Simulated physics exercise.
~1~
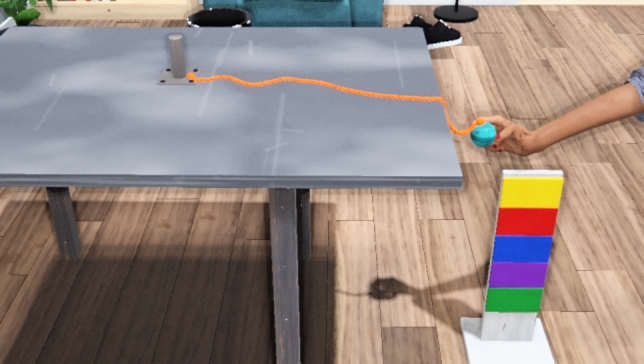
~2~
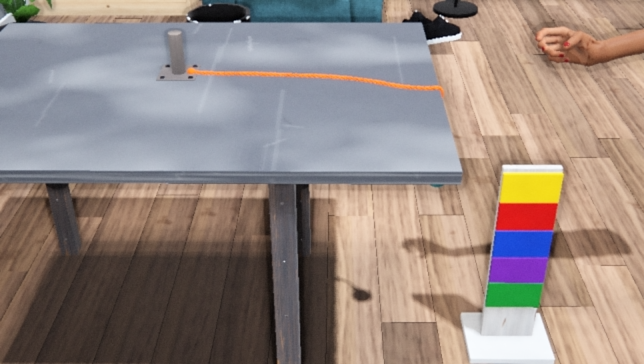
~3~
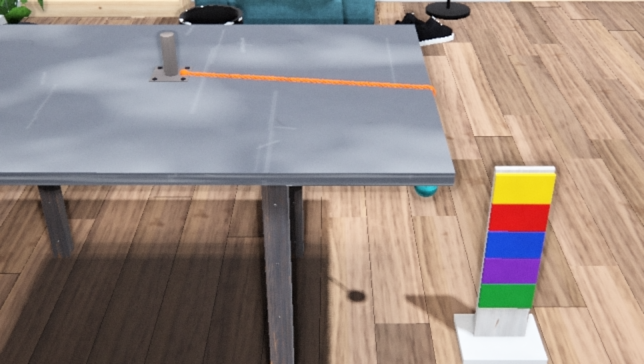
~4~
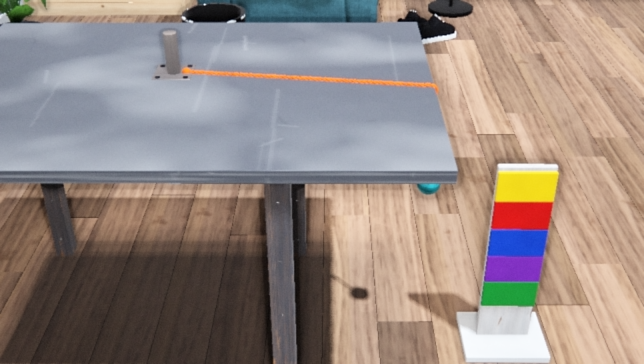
A turquoise ball drops from a hand and hangs on its cord beside the yellow band.
